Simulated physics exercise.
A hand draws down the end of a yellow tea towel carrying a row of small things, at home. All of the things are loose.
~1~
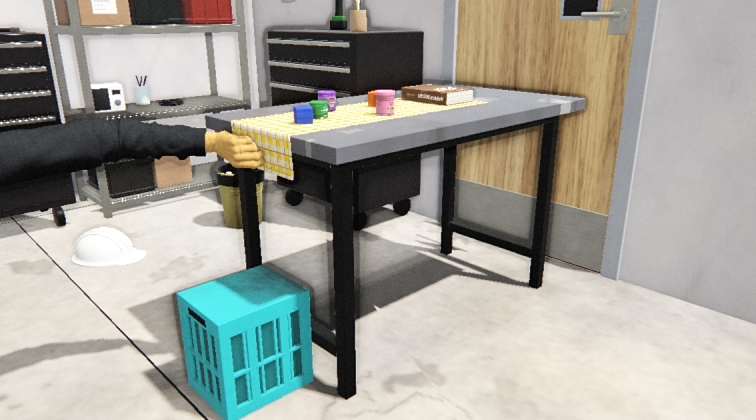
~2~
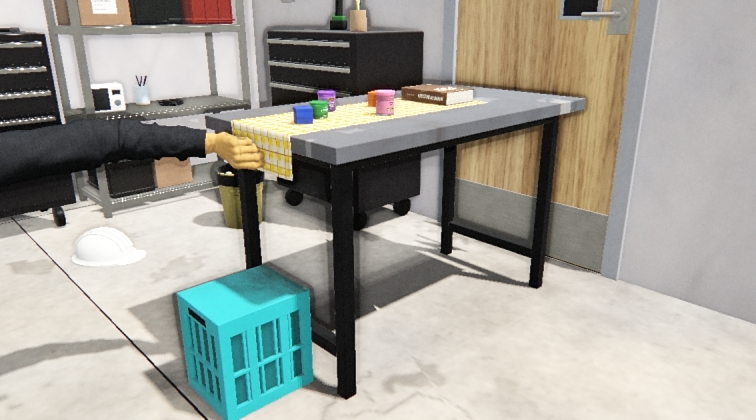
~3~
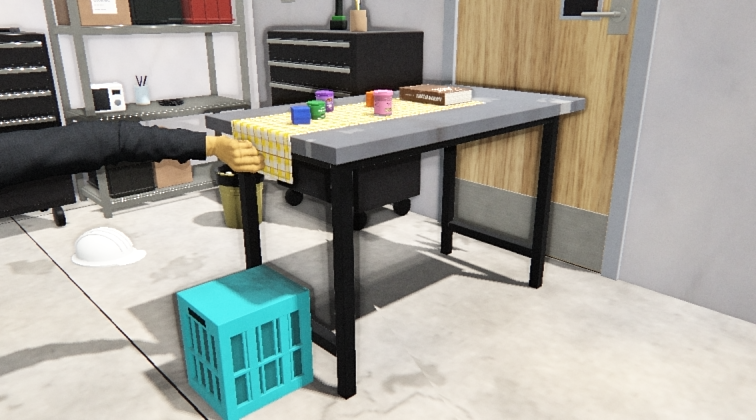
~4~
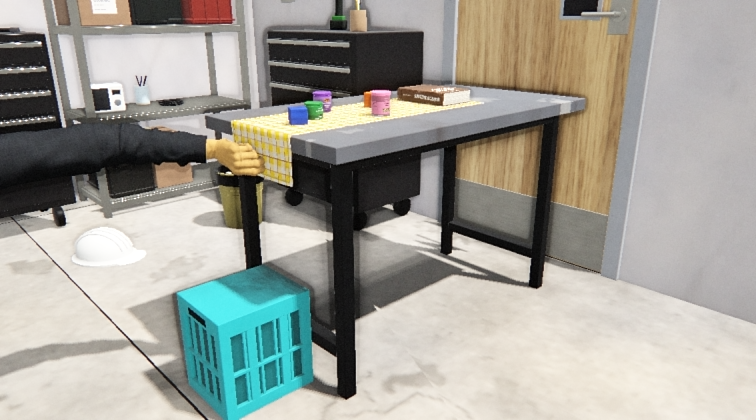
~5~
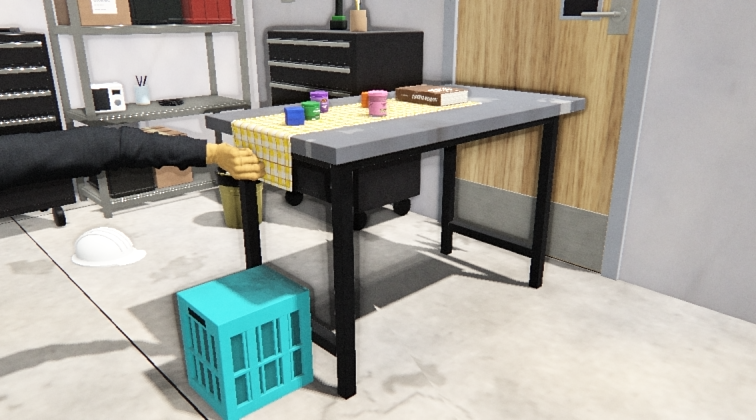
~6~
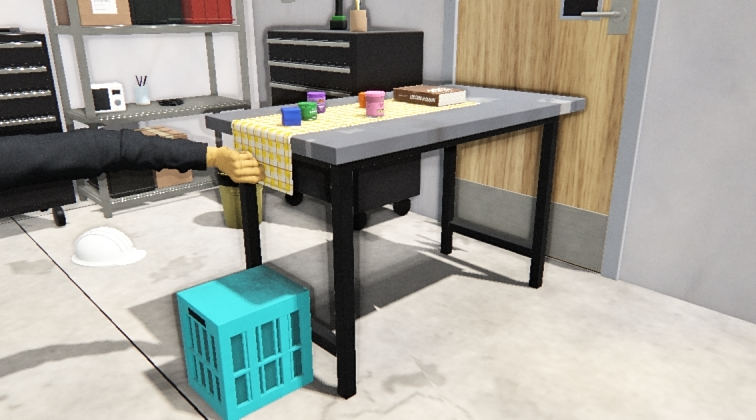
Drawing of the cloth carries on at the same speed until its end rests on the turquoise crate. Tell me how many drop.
Just three fall.
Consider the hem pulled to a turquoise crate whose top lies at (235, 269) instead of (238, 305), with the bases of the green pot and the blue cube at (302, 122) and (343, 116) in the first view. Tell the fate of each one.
Outcome for the green pot: It is lost. Outcome for the blue cube: It stays.
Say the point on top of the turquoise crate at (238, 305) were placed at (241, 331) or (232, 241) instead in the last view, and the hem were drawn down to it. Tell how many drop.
We'd see 4, then 1.
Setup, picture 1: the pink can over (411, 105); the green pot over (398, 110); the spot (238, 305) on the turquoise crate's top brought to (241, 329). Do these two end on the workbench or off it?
Result: Pink can still there, green pot still there.
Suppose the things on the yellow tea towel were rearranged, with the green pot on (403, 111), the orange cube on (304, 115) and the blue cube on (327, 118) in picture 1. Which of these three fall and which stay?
Here's the result: The green pot remains in place, the orange cube leaves the top and the blue cube leaves the top.
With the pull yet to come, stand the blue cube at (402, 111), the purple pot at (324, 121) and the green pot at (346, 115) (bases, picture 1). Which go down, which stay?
Briefly: Blue cube stays; purple pot drops; green pot drops.
A little later, hem near (265, 234); blue cube gone.
Next, hem on the crate; blue cube, green pot and purple pot gone.
When it is over, hem on the crate; blue cube, green pot and purple pot gone. It carries off three.
